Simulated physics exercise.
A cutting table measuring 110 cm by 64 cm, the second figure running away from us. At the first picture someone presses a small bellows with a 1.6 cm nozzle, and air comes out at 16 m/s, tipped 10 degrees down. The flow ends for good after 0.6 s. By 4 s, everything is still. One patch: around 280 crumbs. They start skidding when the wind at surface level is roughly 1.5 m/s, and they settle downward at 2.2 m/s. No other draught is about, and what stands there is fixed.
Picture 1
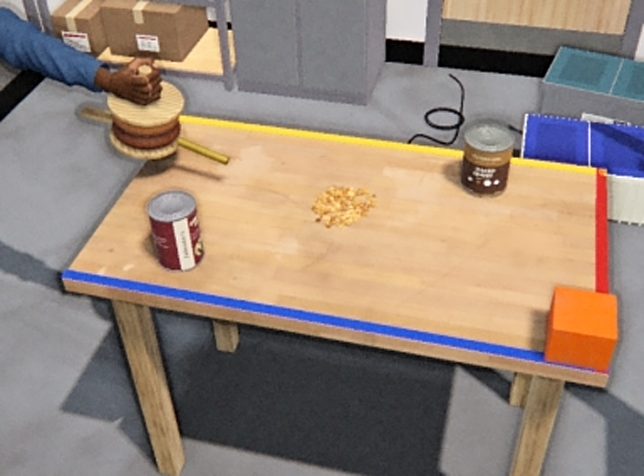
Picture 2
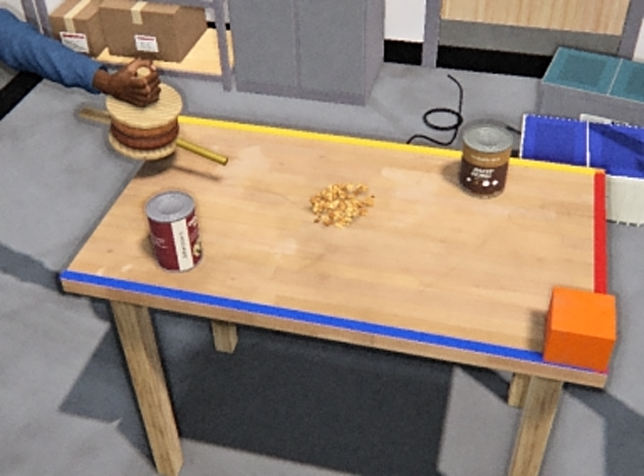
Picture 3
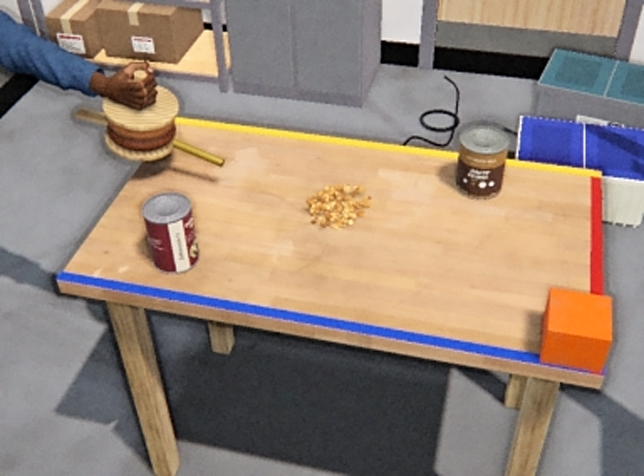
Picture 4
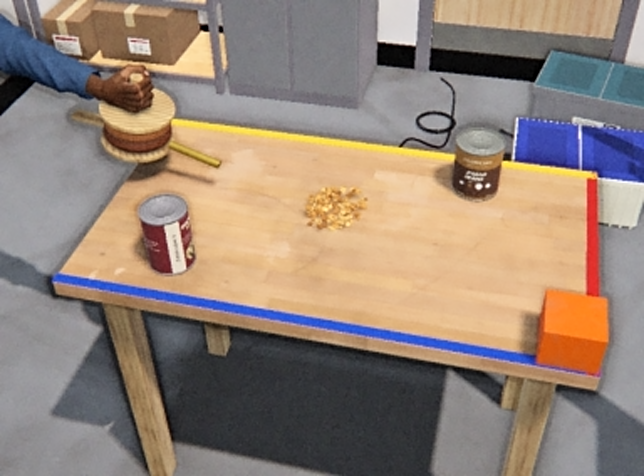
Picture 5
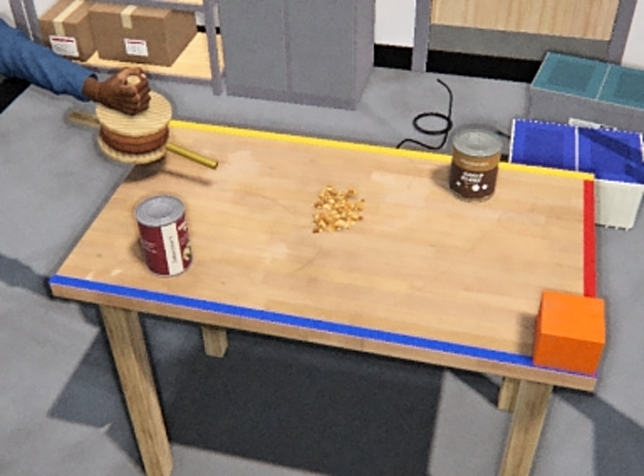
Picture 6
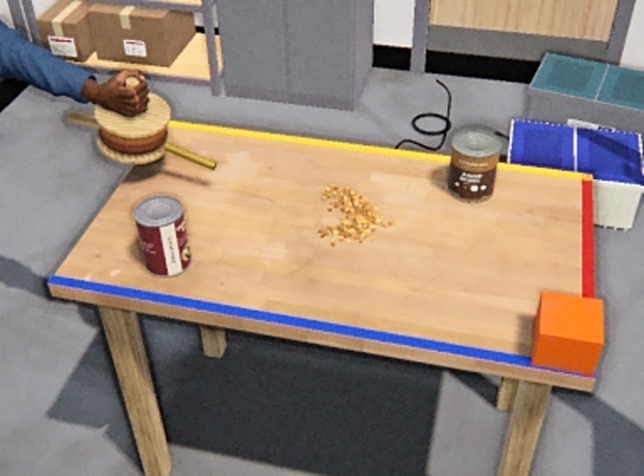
A hand in a blue sleeve grips a small round bellows over the far left corner of a wooden table, seen from above in a grey workroom. A red tin stands at left, a brown tin at far right, an orange block at the near right corner, with golden crumbs in the middle. The view drifts slightly, then the crumbs skid a little rightward and nearer, spreading out.
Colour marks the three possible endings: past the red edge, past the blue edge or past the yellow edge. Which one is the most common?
I would say red.
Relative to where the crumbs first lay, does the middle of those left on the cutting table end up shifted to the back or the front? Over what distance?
Towards the back, some 10 cm.
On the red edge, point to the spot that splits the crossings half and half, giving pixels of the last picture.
I'd say roughly (594, 266).
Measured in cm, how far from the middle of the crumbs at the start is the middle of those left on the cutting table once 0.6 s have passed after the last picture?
The centre sits some 40 cm from where it began.
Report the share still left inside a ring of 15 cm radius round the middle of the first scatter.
Share: Around 5 %.
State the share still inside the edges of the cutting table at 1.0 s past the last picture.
I'd put it near 40 per cent at that time.
Then, 0.6 s after the last picture, 53 % are over the red edge, 0 % over the blue edge and 0 % over the yellow edge; the middle of those left on the top is near (513, 214); 22 % are gone or lie where they will stay.
Then, 1.0 s after the last picture, 57 % are over the red edge, 0 % over the blue edge and 0 % over the yellow edge; the middle of those left on the top is near (501, 211); 100 % are gone or lie where they will stay.
Then, 2.0 s after the last picture, 57 % are over the red edge, 0 % over the blue edge and 0 % over the yellow edge; the middle of those left on the top is near (501, 211); 100 % are gone or lie where they will stay.
Then, 3.8 s after the last picture, at the end, 57 % are over the red edge, 0 % over the blue edge and 0 % over the yellow edge; the middle of those left on the top is near (501, 211).
